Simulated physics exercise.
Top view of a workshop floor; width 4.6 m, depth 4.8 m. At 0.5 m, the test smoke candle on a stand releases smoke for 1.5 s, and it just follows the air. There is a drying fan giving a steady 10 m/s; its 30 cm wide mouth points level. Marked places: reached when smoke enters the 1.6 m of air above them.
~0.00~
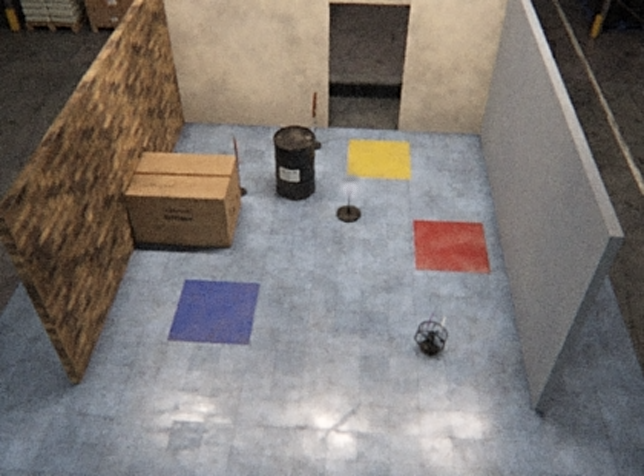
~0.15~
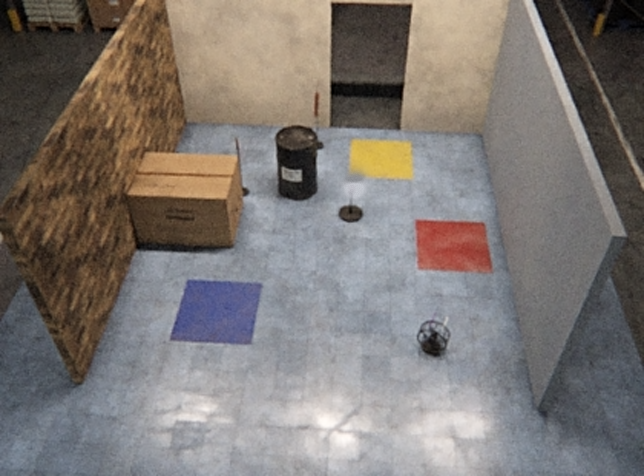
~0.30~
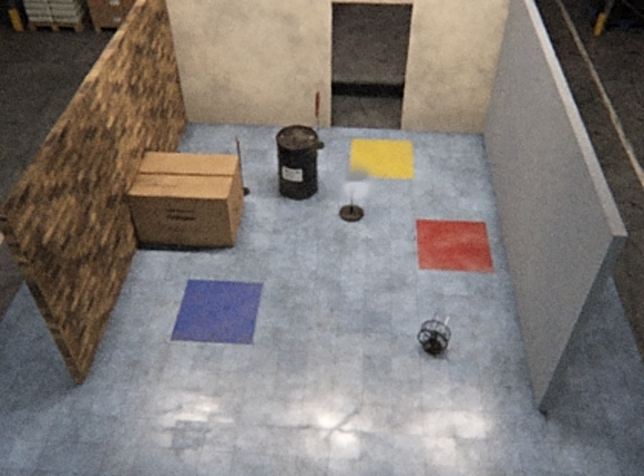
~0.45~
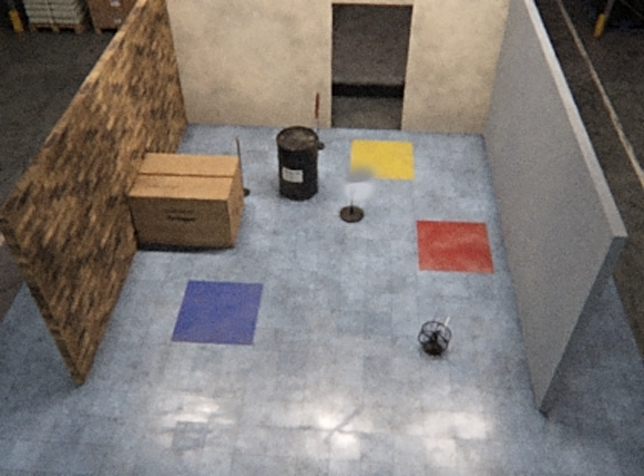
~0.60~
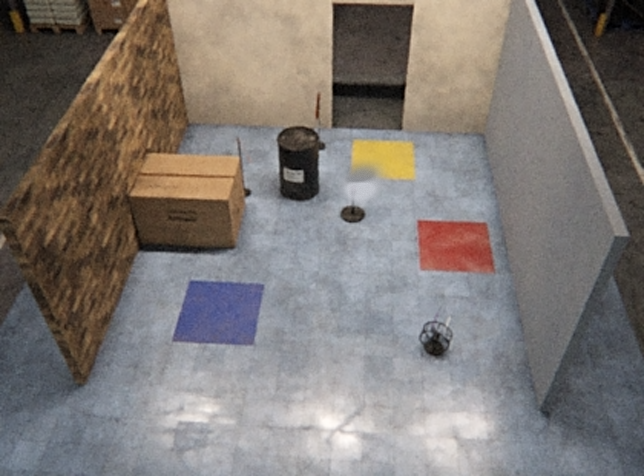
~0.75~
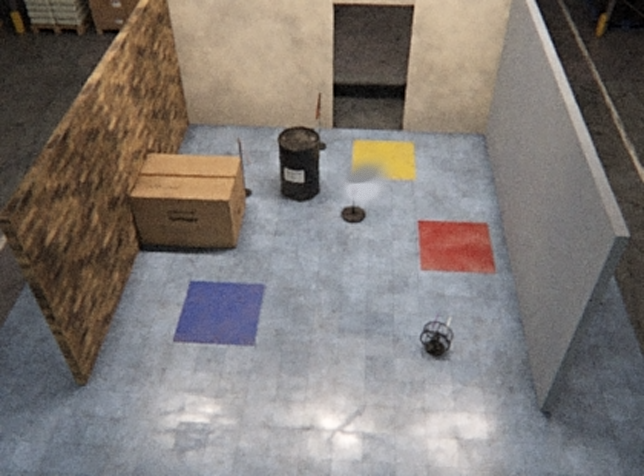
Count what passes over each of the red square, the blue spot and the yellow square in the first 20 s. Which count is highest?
It is yellow.
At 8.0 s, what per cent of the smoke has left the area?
I reckon it's close to 25 %.
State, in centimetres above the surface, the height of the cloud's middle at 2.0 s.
50 cm.
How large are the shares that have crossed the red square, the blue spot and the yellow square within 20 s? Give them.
1 % red, 3 % blue, 50 % yellow, roughly.
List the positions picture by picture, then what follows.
The smoke is thickest near (350, 185), the test smoke candle on a stand stands at (349, 191) and the drying fan is at (431, 336), in the first picture.
The smoke is thickest near (354, 184), the yellow square is centred on (381, 159), the blue spot is centred on (218, 311) and the red square is centred on (452, 245), in the second picture.
The smoke is thickest near (357, 184) and a ribbon ends at (318, 117), in the third picture.
The smoke is thickest near (358, 184), the top of a large carton is at (185, 175) and the top of a barrel is at (297, 138), in the fourth picture.
The smoke is thickest near (360, 184), in the fifth picture.
The smoke is thickest near (362, 184) and a ribbon ends at (317, 119), in the sixth picture.
By 2.0 s we count, 1 % has passed over the yellow square, 0 % over the blue spot and 0 % over the red square, with 100 % still about or yet to come, and the middle of the rest is near (379, 180).
By 4.0 s we count, 16 % has passed over the yellow square, 0 % over the blue spot and 0 % over the red square, with 100 % still about or yet to come, and the middle of the rest is near (413, 167).
By 8.0 s we count, 49 % has passed over the yellow square, 0 % over the blue spot and 1 % over the red square, with 77 % still about or yet to come, and the middle of the rest is near (321, 89).
By 20.0 s we count, 53 % has passed over the yellow square, 3 % over the blue spot and 1 % over the red square, with 22 % still about or yet to come, and the middle of the rest is near (240, 160).
